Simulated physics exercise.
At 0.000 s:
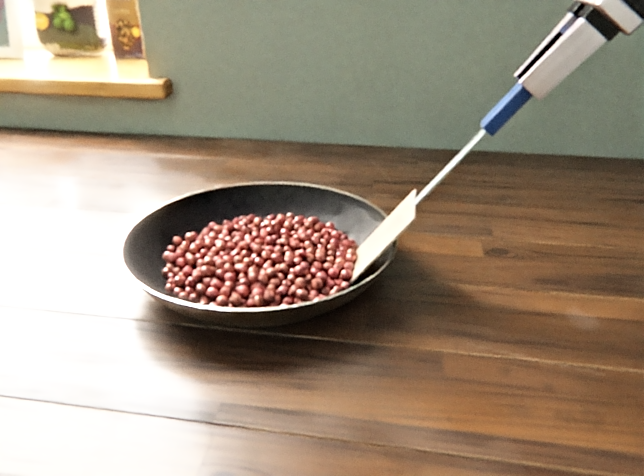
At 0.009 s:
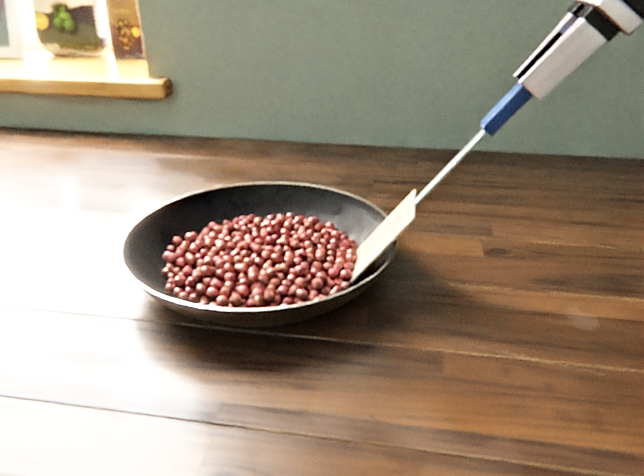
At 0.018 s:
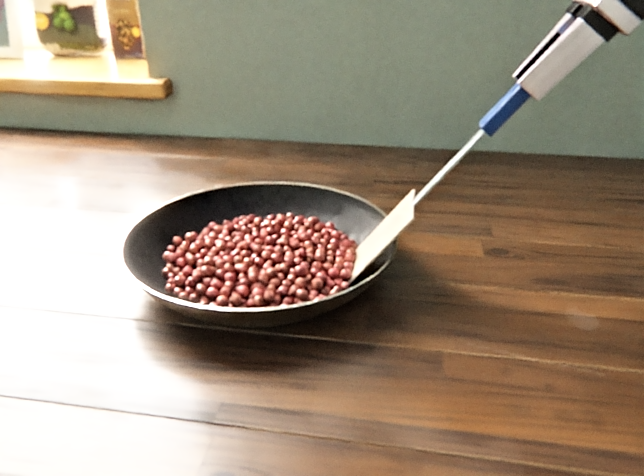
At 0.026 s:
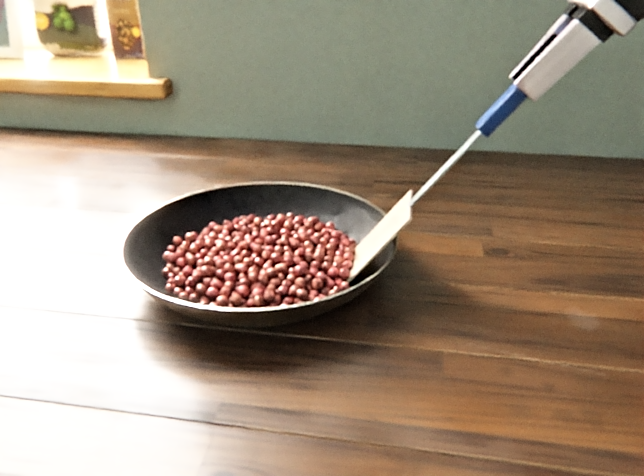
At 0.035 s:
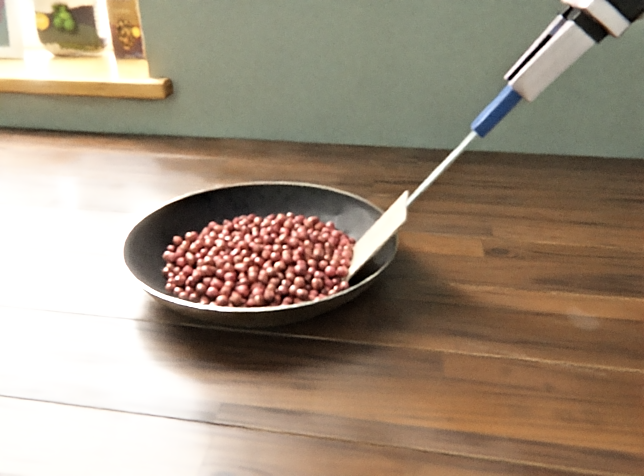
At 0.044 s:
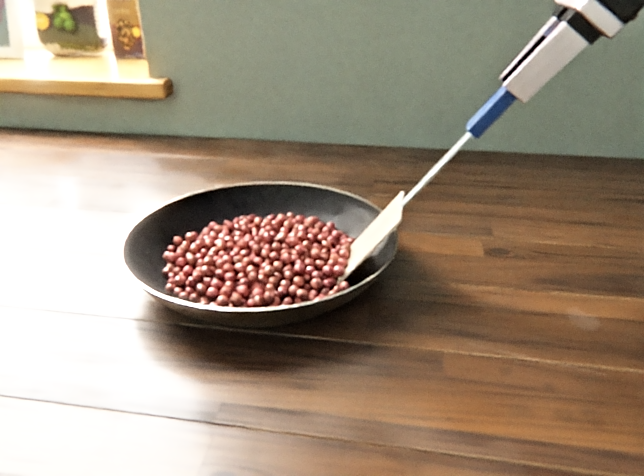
A robot hand held a pale spatula against the reddish beads at the right side of a dark frying pan, then slid it slightly left, nudging the nearest ones while the pan stayed still.
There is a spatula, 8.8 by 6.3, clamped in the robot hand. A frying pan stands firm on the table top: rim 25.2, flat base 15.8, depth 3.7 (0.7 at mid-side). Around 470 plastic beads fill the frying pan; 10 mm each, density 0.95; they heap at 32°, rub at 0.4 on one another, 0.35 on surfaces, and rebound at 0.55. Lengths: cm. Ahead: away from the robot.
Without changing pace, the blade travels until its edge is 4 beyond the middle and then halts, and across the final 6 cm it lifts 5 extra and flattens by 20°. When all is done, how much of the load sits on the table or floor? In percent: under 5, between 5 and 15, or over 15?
Under 5 percent.
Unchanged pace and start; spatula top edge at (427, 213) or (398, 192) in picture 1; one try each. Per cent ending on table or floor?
I'd say near 0 per cent for the first and near 0 per cent for the second.
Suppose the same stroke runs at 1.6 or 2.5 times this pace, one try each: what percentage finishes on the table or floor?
The two tries give about 0 and 5 in a hundred.
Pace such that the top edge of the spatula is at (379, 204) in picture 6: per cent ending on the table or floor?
That share would be some 5 percent.
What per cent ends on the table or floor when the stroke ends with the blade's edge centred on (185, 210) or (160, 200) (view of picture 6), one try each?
I'd say roughly 0 per cent, then roughly 5 per cent.
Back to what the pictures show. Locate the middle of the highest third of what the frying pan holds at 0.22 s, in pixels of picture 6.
Centre: Roughly (231, 247) in the last picture.
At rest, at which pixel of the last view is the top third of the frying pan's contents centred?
(220, 247).
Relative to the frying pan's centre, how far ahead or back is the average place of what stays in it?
Roughly 2.5 centimetres ahead.
After 0.13 s, sloping 53°, highest piece 3 above the table; 471 in the frying pan.
After 0.22 s, sloping 43°, highest piece 4 above the table; 471 in the frying pan.
After 0.47 s, sloping 33°, highest piece 3 above the table; 471 in the frying pan.
After 1.52 s, sloping 33°, highest piece 3 above the table; 471 in the frying pan.
At rest, 471 in the frying pan. That is 0 % on the table or floor.
